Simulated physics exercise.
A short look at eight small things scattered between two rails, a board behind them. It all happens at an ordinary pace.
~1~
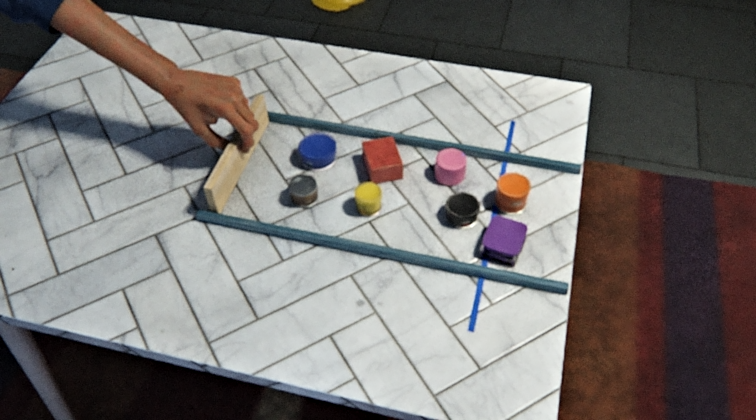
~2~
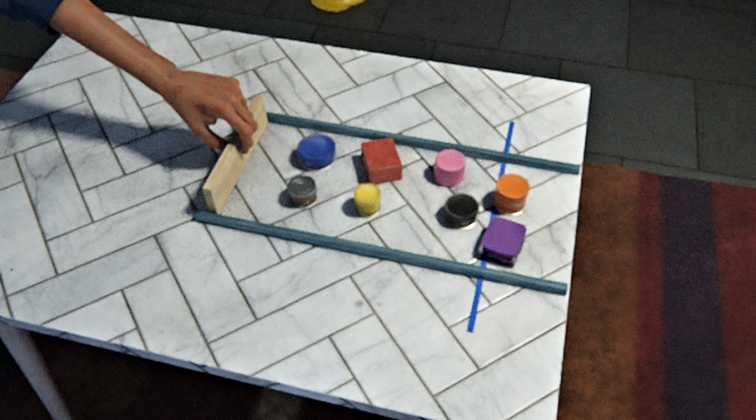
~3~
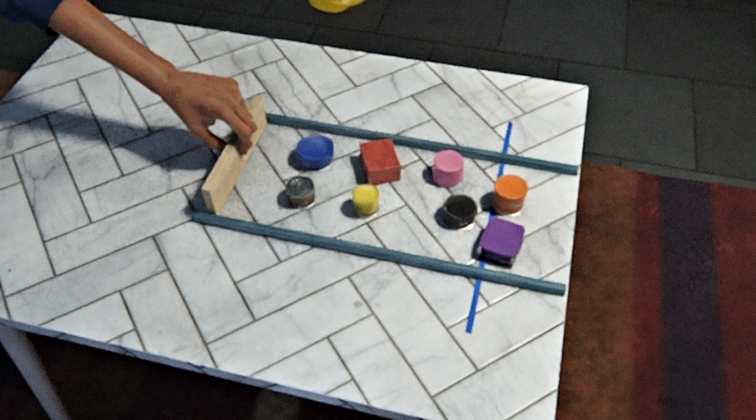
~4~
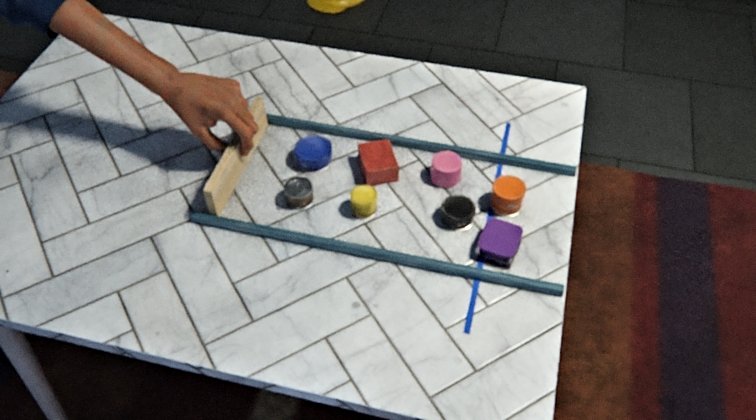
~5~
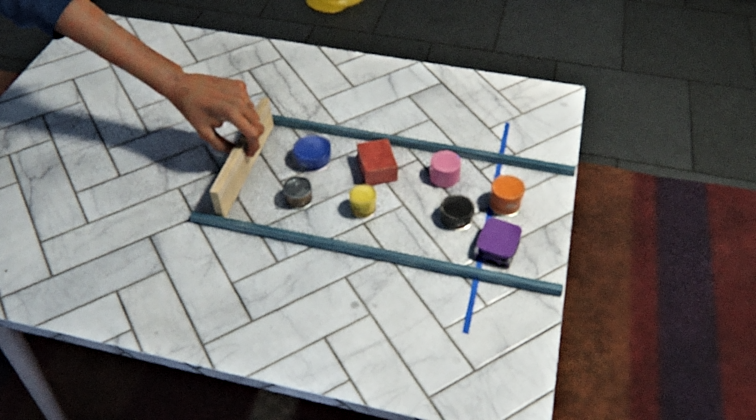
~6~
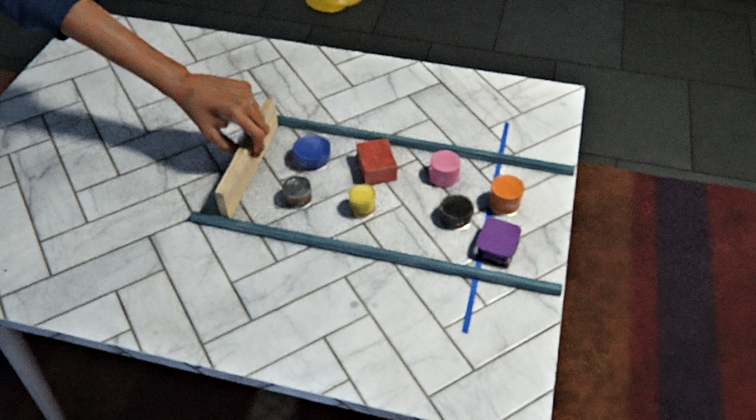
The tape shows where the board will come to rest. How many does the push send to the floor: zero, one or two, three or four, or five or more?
The number that fall off is one or two.
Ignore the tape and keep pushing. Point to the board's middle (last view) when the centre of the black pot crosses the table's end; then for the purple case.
For the black pot at (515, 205), for the purple case at (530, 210).
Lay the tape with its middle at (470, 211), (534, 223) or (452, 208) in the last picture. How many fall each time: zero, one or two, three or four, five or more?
One after another: Zero; at least five; none.
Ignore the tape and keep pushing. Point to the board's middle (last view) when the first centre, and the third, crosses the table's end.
Its middle is around (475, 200) and later (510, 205).
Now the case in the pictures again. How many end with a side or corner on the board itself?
It touches 2.
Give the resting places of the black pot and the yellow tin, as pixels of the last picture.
First (548, 212), then (522, 220).
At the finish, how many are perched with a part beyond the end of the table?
Overhanging: 0.
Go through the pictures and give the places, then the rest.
The first frame shows purple case (504, 241); orange pot (512, 194); black pot (462, 210); board (239, 152); tape (495, 213).
The second frame shows orange pot (511, 195); blue pot (317, 153).
The third frame shows black pot (460, 212); board (237, 154).
The fourth frame shows purple case (500, 243); yellow tin (364, 202).
The fifth frame shows orange pot (507, 196); red block (377, 162).
The sixth frame shows purple case (498, 243); orange pot (506, 195); black pot (456, 212); board (249, 157); tape (489, 214).
Soon after, none off yet; purple case at rest near (498, 243); orange pot at rest near (506, 195); black pot at rest near (456, 212).
Then, none off yet; purple case at rest near (499, 243); orange pot at rest near (510, 198); black pot moved a little near (475, 213).
By the end, the number that fall off is one or two; fallen, pink lid and orange pot.
